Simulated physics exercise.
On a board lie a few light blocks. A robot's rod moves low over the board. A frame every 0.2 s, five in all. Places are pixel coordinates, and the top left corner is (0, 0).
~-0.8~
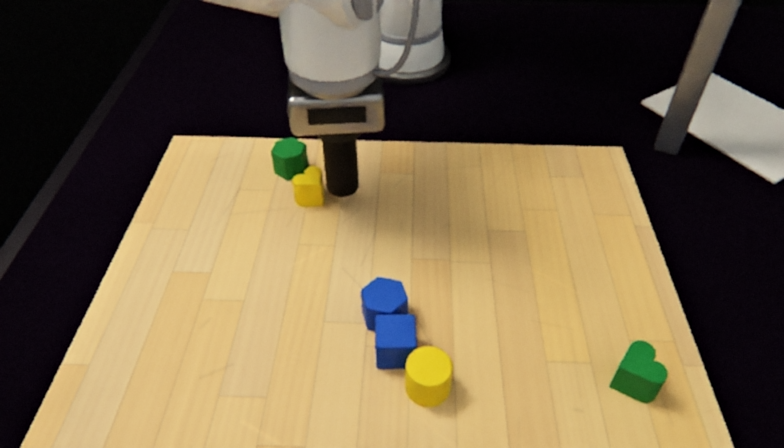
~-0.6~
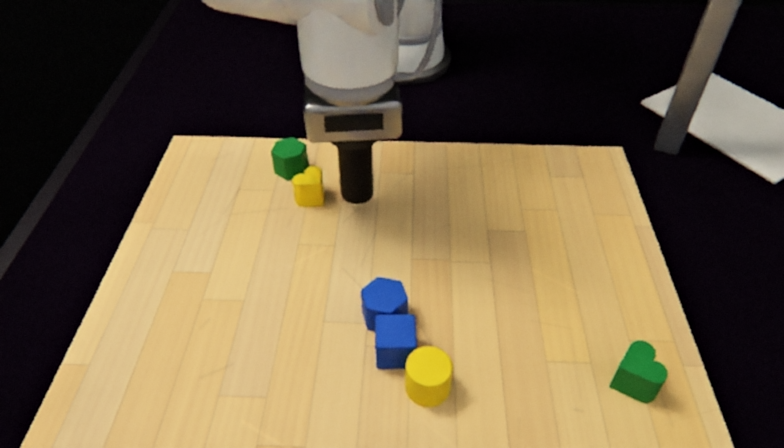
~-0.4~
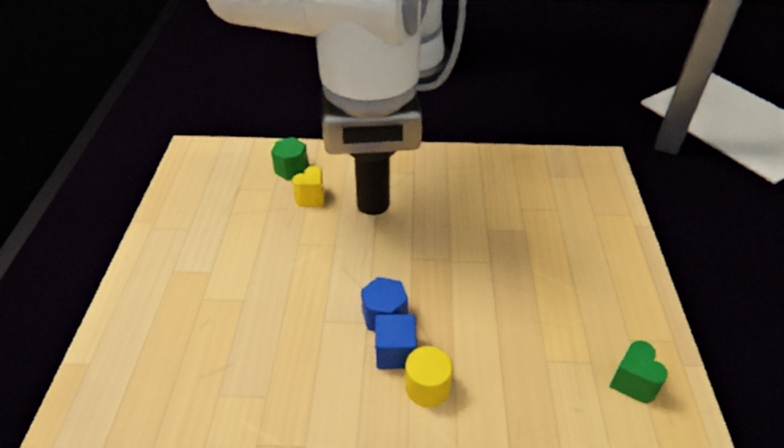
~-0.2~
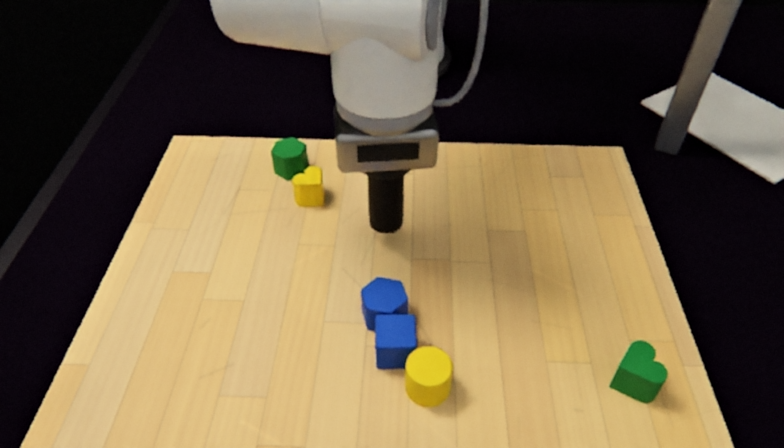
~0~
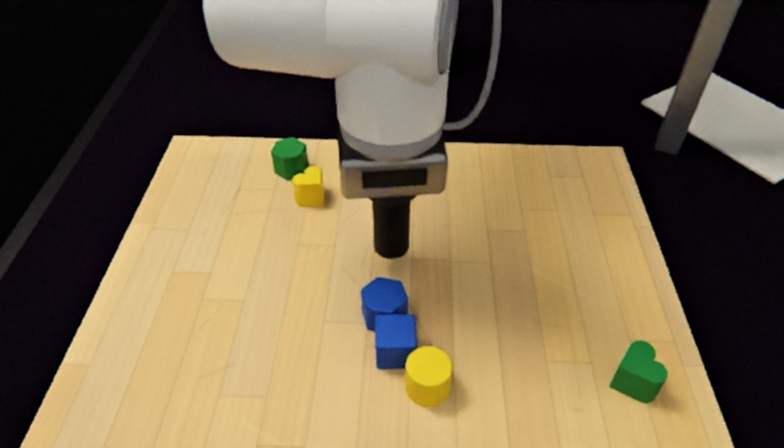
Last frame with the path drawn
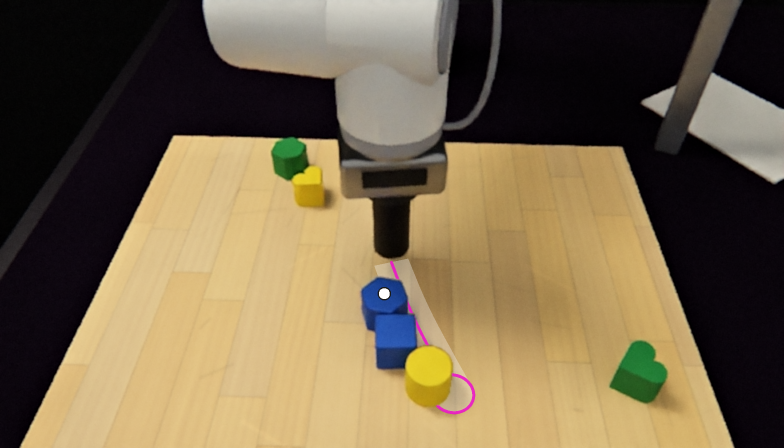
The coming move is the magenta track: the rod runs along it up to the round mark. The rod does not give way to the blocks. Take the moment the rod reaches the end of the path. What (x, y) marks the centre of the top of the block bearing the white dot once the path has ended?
Expect it around (375, 311).
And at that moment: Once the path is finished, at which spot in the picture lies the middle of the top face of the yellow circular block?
Expect it around (434, 408).
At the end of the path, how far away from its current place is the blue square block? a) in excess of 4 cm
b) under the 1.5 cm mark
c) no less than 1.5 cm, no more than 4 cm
The correct letter is c.
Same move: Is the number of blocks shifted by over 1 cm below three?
No, that is not how it ends up.
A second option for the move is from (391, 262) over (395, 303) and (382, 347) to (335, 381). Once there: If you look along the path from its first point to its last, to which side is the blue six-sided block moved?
The right-hand side.
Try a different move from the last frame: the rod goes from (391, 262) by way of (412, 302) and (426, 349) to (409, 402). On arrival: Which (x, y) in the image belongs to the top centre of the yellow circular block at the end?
The top centre is at (434, 419).
The drawn path runs from (391, 262) by way of (407, 301) and (427, 345) to (453, 393); the dot is on the blue six-sided block.
What follows on the original path. One third of the way, rod (407, 286); blue six-sided block (381, 304), turned 25° clockwise; blue square block (392, 338), turned 20° anticlockwise.
Two thirds of the way, rod (429, 330); blue six-sided block (375, 311), turned 45° clockwise; blue square block (387, 351), turned 35° anticlockwise; yellow circular block (432, 372).
At the end, rod (455, 378); blue six-sided block (375, 311), turned 45° clockwise; blue square block (387, 351), turned 35° anticlockwise; yellow circular block (434, 408).
